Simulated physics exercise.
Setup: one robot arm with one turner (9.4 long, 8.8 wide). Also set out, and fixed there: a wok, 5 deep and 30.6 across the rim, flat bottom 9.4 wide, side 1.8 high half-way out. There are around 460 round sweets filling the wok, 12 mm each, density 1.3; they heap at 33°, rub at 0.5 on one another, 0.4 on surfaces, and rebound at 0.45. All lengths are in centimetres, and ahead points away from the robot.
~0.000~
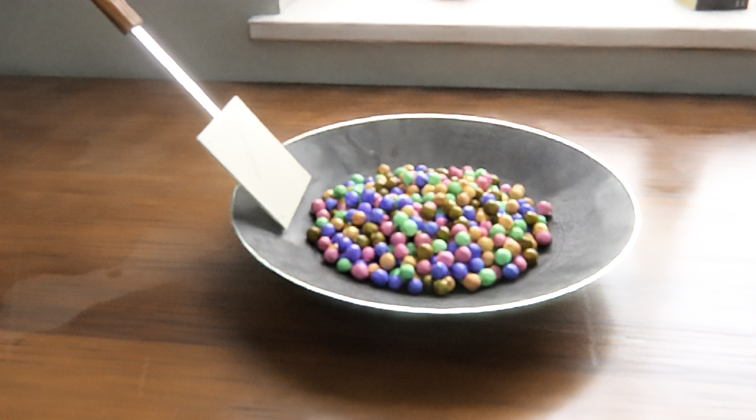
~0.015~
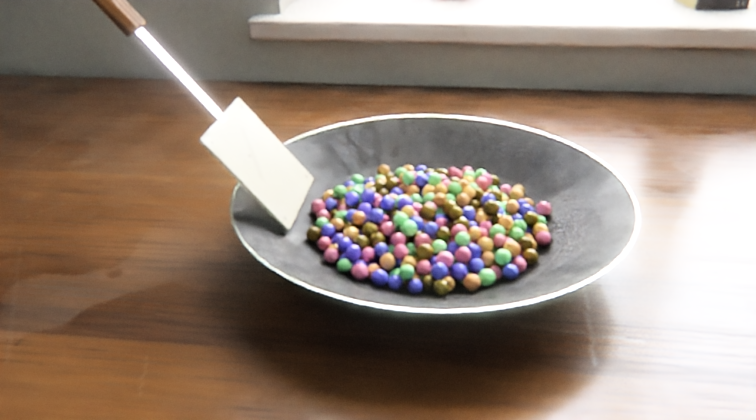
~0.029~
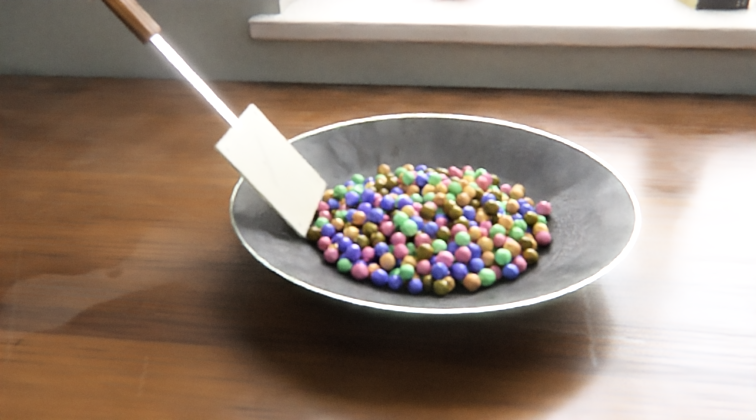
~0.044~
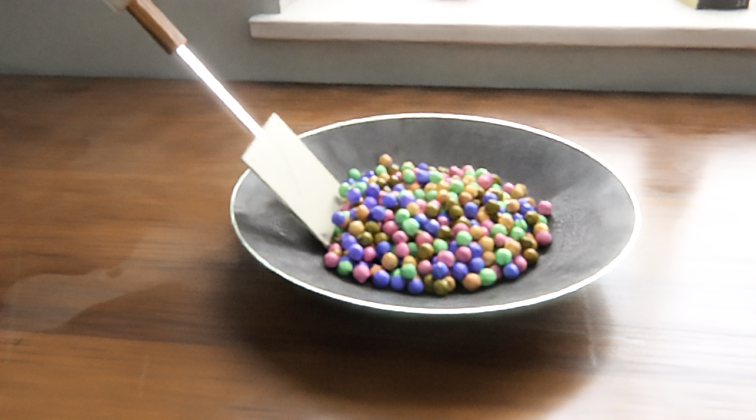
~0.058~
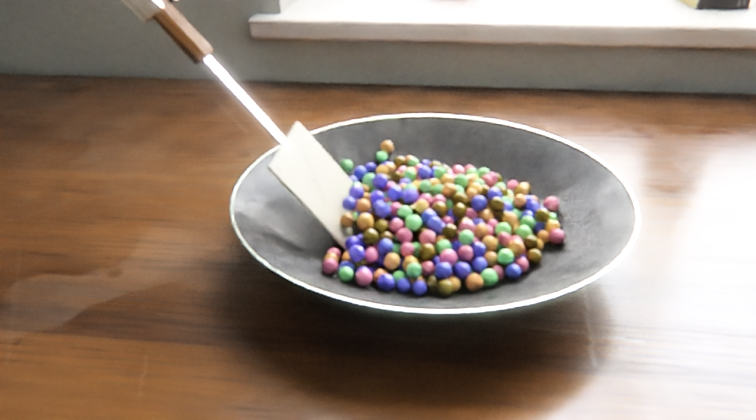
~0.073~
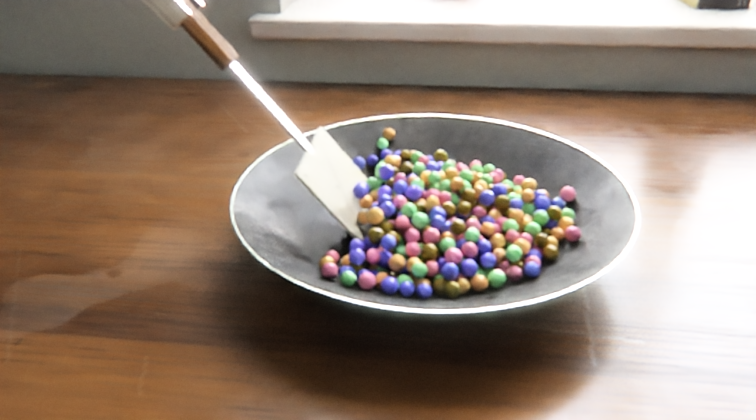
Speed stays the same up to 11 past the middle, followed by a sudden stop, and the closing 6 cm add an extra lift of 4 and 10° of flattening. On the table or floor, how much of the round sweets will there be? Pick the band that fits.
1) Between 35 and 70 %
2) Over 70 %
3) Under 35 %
1, between 35 and 70 %.
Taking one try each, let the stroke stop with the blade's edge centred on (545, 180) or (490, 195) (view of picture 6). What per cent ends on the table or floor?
Close to 50 and close to 20 per cent, respectively.
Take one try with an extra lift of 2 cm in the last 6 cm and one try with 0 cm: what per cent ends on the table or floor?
Estimates, in order: 55 % then 55 %.
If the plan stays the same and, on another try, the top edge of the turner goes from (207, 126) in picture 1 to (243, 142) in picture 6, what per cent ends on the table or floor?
About 25 per cent.
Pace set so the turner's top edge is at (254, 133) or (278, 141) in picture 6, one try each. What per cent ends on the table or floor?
Roughly 25 per cent, then roughly 40 per cent.
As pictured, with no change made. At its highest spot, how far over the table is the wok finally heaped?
Roughly 4.0 centimetres.
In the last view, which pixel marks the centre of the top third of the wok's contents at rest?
Close to pixel (515, 228).
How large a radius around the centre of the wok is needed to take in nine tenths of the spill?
Radial distance: Approx. 90 cm.
After 0.11 s, sloping 51°, highest piece 8 above the table; 461 in the wok.
After 0.15 s, sloping 49°, highest piece 9 above the table; 458 in the wok, 3 on the blade or in flight.
After 0.36 s, sloping 41°, highest piece 17 above the table; 214 in the wok, 125 on the table or floor, 122 on the blade or in flight.
After 1.41 s, sloping 41°, highest piece 4 above the table; 249 on the table or floor, 212 in the wok.
At rest, 249 on the table or floor, 212 in the wok. That is 54 % on the table or floor.
